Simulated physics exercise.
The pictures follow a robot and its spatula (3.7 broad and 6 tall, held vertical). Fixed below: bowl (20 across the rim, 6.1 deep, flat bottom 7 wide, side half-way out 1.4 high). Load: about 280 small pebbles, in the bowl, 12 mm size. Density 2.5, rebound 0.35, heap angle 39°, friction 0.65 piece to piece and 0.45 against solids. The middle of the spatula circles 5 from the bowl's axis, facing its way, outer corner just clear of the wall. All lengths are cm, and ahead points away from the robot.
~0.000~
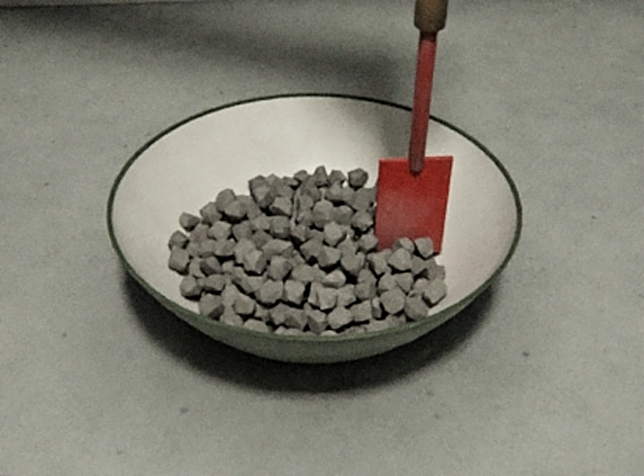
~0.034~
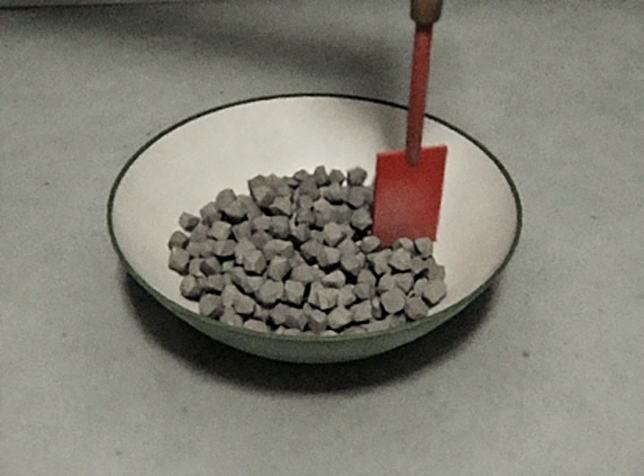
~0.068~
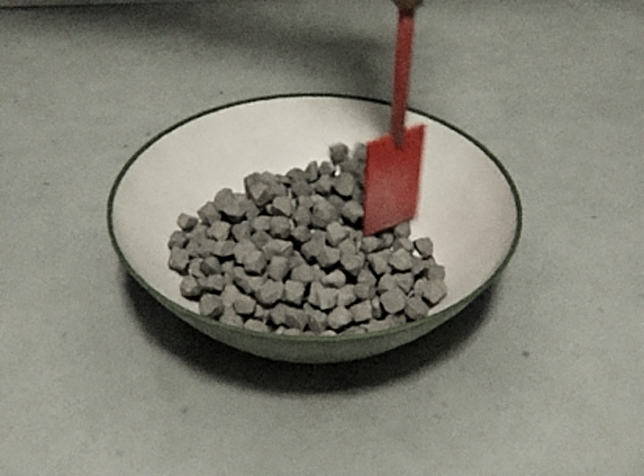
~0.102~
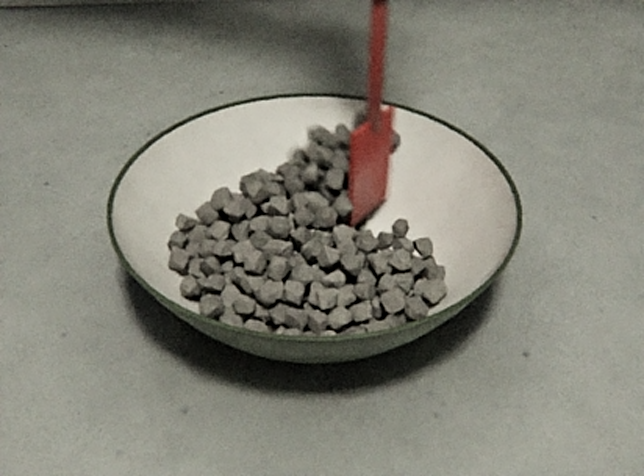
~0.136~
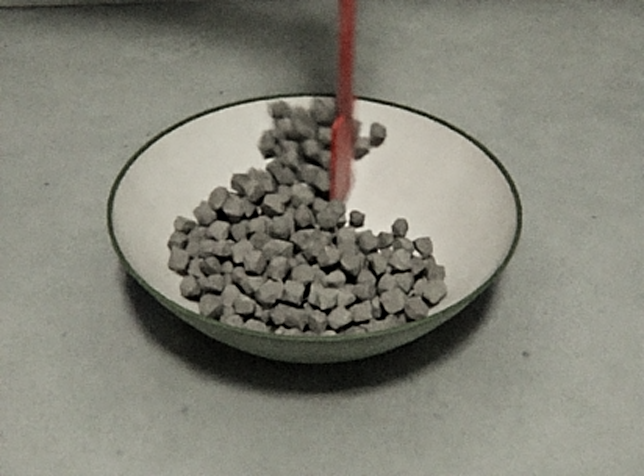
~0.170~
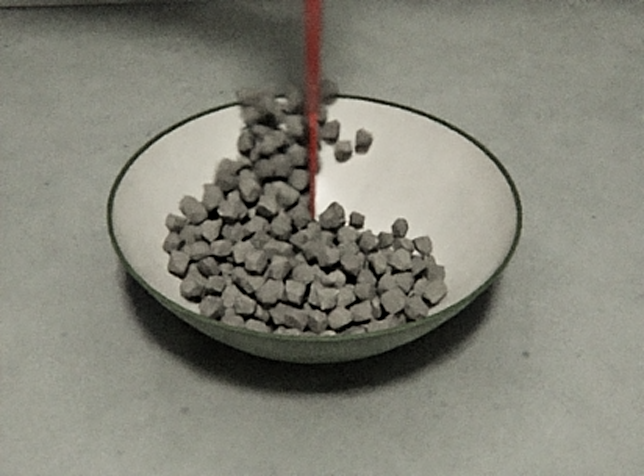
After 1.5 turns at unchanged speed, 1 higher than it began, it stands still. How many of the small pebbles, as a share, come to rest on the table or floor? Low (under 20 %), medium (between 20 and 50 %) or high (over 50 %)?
On the table or floor the share is low, under 20 %.
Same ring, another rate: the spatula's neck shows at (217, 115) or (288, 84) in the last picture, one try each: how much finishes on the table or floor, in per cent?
Some 35 and 15 per cent.
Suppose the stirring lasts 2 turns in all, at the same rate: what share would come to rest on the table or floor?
It would be near 10 per cent.
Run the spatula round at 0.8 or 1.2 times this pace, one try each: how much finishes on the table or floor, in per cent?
Some 5 and 15 per cent.
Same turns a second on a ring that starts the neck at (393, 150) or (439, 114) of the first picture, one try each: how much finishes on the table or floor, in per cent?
About 5 and 10 per cent.
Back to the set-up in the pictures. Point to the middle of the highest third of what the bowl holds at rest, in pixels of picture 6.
Near (257, 253).
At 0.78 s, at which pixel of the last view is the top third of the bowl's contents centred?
At about (302, 164).
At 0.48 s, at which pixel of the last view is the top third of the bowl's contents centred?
Around (361, 296).
By 0.48 s, 263° round, highest piece 8 above the table; 276 in the bowl, 6 on the table or floor, 3 in flight or on the tool.
By 0.78 s, 80° round, highest piece 8 above the table; 258 in the bowl, 21 on the table or floor, 6 in flight or on the tool.
By 1.14 s, 180° round, highest piece 5 above the table; 250 in the bowl, 35 on the table or floor.
By 1.84 s, 180° round, highest piece 5 above the table; 250 in the bowl, 35 on the table or floor.
Final count, 250 in the bowl, 35 on the table or floor. That is 12 % on the table or floor.
